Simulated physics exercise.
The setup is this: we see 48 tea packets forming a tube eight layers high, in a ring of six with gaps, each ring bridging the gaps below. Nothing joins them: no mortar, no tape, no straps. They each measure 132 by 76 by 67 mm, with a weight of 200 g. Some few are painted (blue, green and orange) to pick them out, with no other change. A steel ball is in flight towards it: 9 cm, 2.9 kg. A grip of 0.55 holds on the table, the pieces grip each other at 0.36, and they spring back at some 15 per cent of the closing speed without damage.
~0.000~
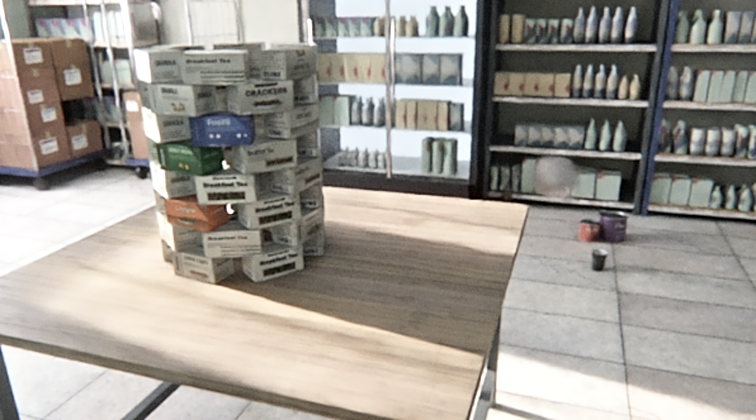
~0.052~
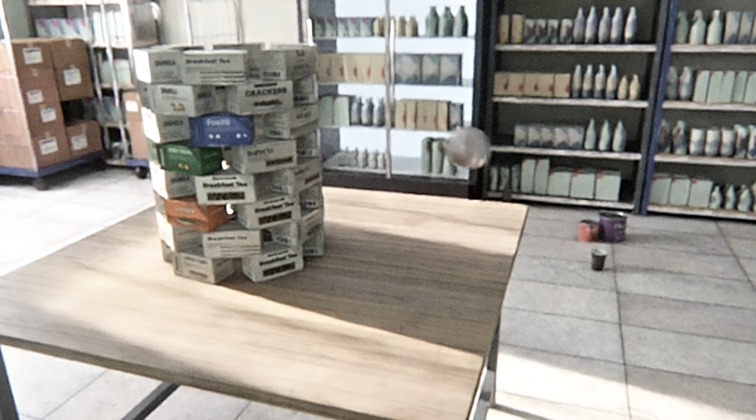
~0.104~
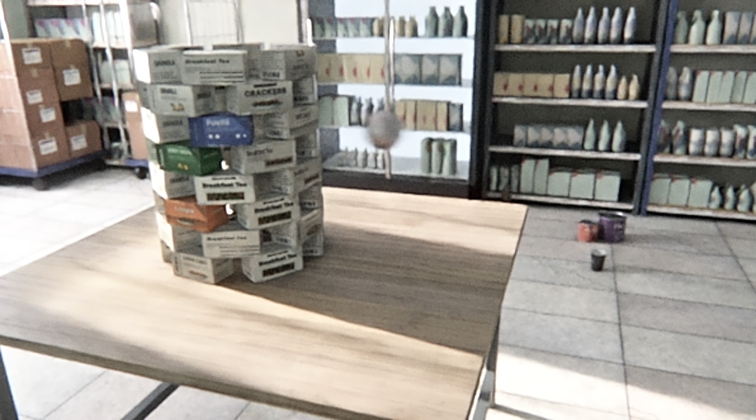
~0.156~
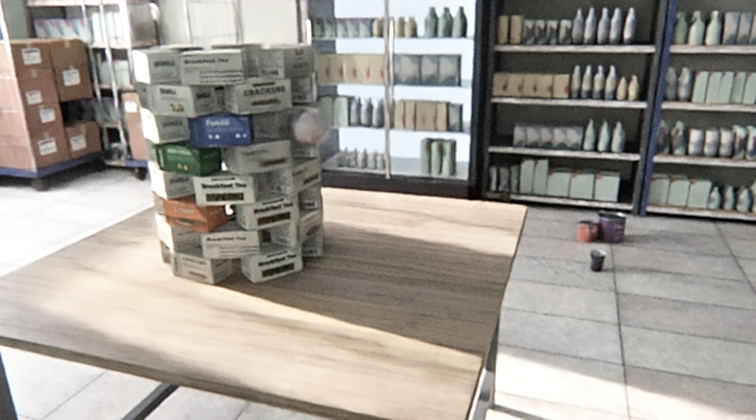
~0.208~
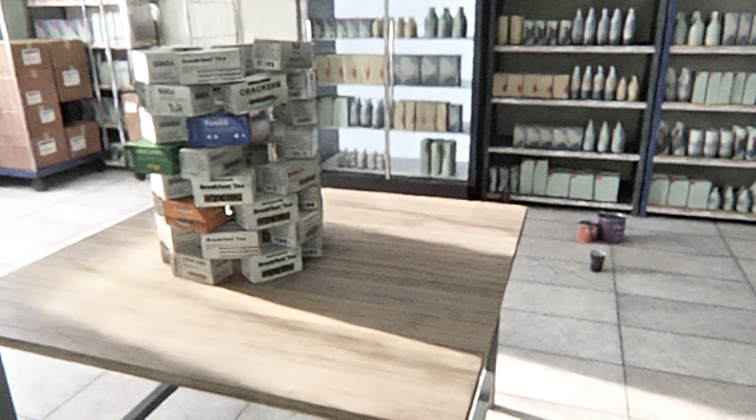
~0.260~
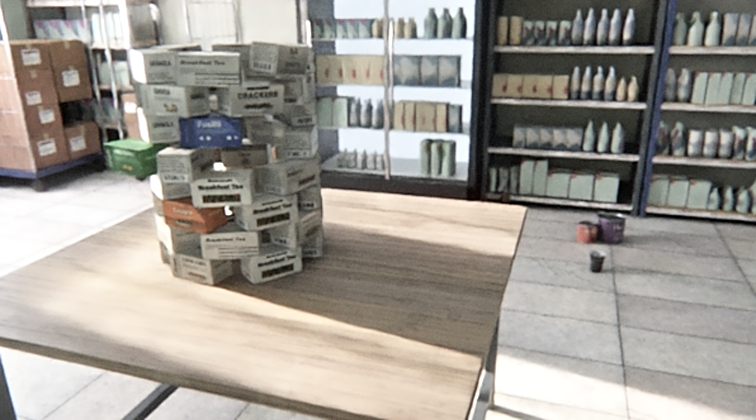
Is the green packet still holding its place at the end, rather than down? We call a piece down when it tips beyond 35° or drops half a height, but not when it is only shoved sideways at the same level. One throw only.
No.
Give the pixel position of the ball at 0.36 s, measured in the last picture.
Roughly at pixel (137, 140).
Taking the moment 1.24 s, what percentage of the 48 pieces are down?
45 percent by then.
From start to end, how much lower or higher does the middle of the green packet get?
Lower, by roughly 26 cm.
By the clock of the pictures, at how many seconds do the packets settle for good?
2.0 s, give or take.
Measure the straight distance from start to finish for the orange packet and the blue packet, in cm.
The orange one ends 0 cm from its start and the blue one 36 cm.
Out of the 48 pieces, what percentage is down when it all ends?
Share: Approx. 45 %.
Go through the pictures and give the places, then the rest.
In the first picture (places mark the middle of the side facing us), ball (556, 178) 54 cm from contact, 3.8 m/s; green packet (178, 159); orange packet (186, 215); blue packet (220, 131); nothing disturbed.
In the second picture, ball (467, 147) 35 cm from contact, 3.7 m/s; green packet (178, 160).
In the third picture, ball (384, 131) 17 cm from contact, 3.6 m/s; green packet (177, 160).
In the fourth picture, ball (308, 127) after contact, 3.1 m/s; green packet (177, 160); 2 disturbed, none down.
In the fifth picture, ball (252, 127) after contact, 2.9 m/s; green packet (147, 160) shifted 7 cm; steepest lean 7°, the packet at (262, 94); 10 disturbed, none down.
In the sixth picture, ball after contact, 2.9 m/s; green packet (122, 161) shifted 13 cm; blue packet (210, 133) shifted 22 mm; orange packet (183, 217); steepest lean 10°, the packet at (294, 61); 16 disturbed, none down.
After 0.36 s, ball still moving; 2 of the 48 packets down; green packet leaning 28°, 20 mm lower; blue packet leaning 13°.
After 0.54 s, ball still moving; 21 of the 48 packets down; green packet on its side; blue packet leaning 27°, 39 mm lower.
After 0.78 s, ball still moving; 21 of the 48 packets down; green packet on its side; blue packet leaning 26°, 8 cm lower.
After 1.24 s, ball still moving; 21 of the 48 packets down; green packet on its side; blue packet on its side.
At rest (2.1 s), ball rolling away; 21 of the 48 packets down; green packet on its side; blue packet upside down; orange packet shifted 9 mm. As the last picture would show them, middles, green packet near (36, 275), blue packet near (193, 286).
